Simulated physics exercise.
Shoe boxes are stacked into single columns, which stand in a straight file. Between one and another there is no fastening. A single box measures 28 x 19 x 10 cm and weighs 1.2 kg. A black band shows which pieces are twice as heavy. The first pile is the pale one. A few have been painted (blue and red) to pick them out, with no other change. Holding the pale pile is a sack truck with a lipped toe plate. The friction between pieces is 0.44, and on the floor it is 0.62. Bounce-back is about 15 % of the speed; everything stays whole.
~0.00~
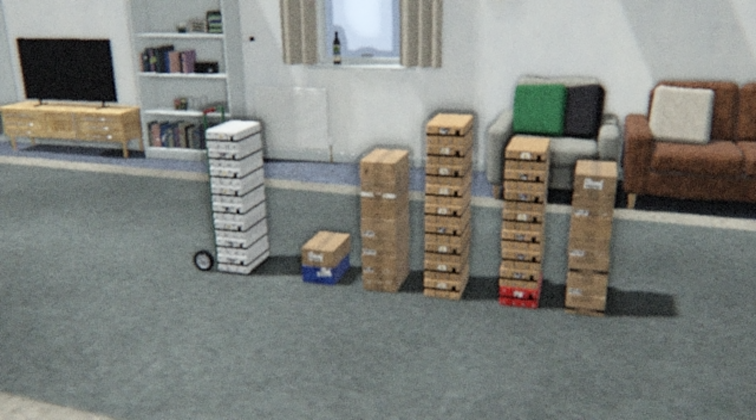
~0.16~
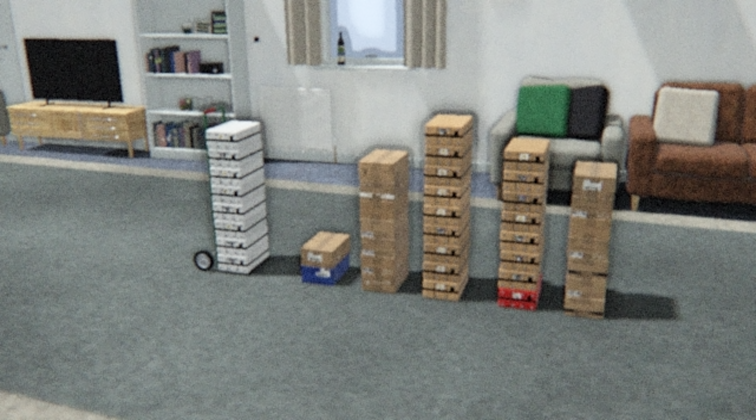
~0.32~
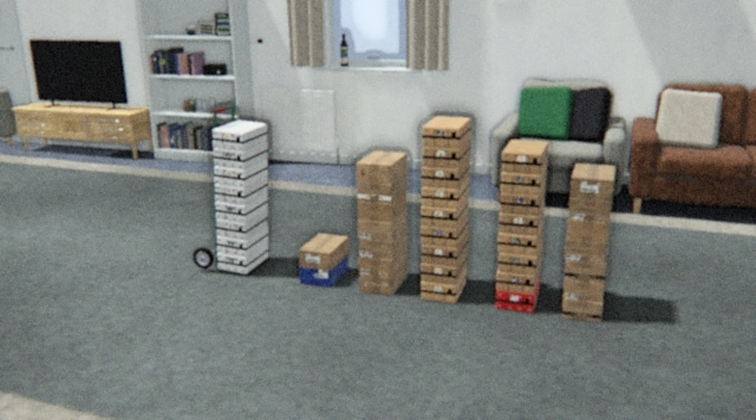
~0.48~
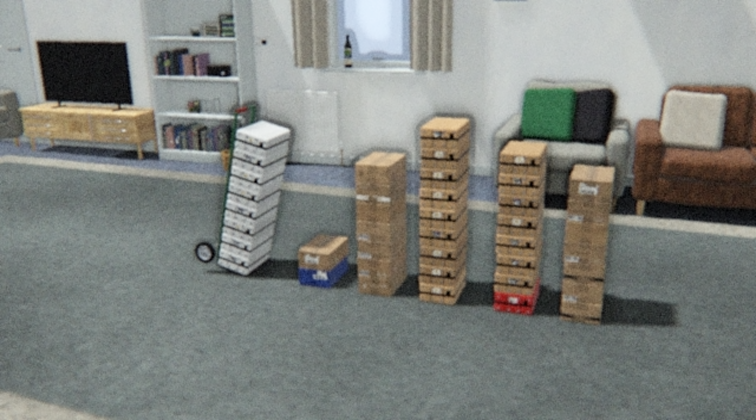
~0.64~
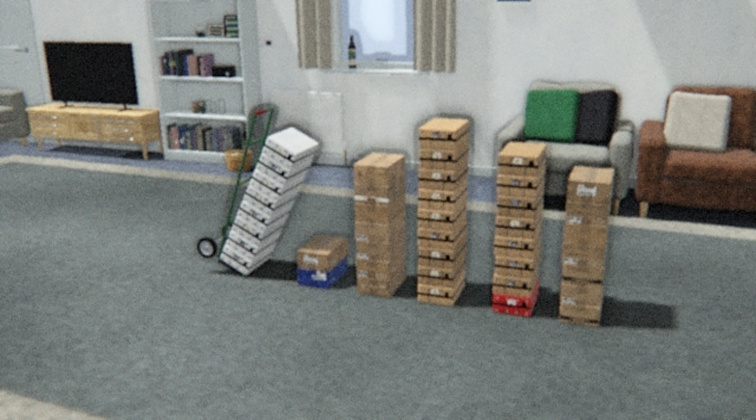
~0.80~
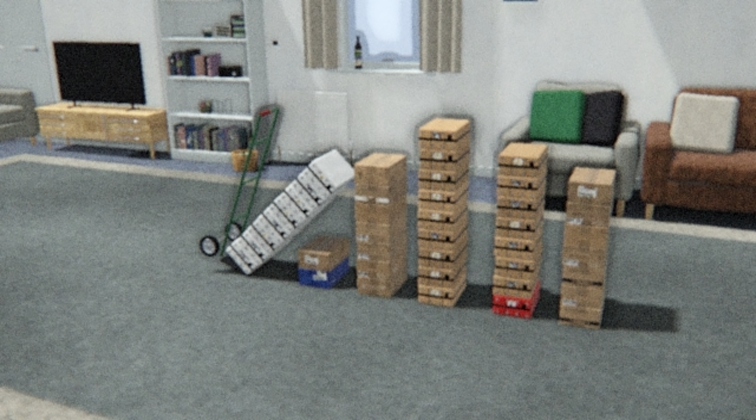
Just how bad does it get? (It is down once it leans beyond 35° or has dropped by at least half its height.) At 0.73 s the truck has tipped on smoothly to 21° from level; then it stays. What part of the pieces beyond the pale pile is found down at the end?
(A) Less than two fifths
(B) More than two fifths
Option A: Less than two fifths.
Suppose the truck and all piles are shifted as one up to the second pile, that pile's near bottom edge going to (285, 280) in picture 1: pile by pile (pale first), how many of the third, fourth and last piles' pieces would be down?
Pile by pile, you'd see third at 0, fourth at 0 and last at 0 down.
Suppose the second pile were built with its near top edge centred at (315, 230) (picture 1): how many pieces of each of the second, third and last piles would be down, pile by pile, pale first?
You'd get second 0, third 2 and last 0.
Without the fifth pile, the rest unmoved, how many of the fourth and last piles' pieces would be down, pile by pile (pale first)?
Pile by pile, you'd get fourth 0 and last 0.
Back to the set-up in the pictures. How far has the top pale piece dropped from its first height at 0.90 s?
Some 30 centimetres.
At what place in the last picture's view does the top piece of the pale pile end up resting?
It should be centred near (365, 209) in the final frame.
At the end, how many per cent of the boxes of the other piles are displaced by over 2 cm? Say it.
20 percent of them have shifted.
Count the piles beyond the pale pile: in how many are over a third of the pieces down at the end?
Summing them, I get 0 in all.
By 0.90 s, 8 of the pale pile down; none of the 33 other boxes down, 2 disturbed.
By 1.06 s, 8 of the pale pile down; none of the 33 other boxes down, 8 disturbed; blue box moved 12 mm.
When it is over (3.0 s), 7 of the pale pile down; none of the 33 other boxes down, 8 disturbed; blue box moved 14 mm; red box unmoved. That is 0 per cent. In pixels of the last frame, middles, blue box near (326, 270), red box near (517, 296).
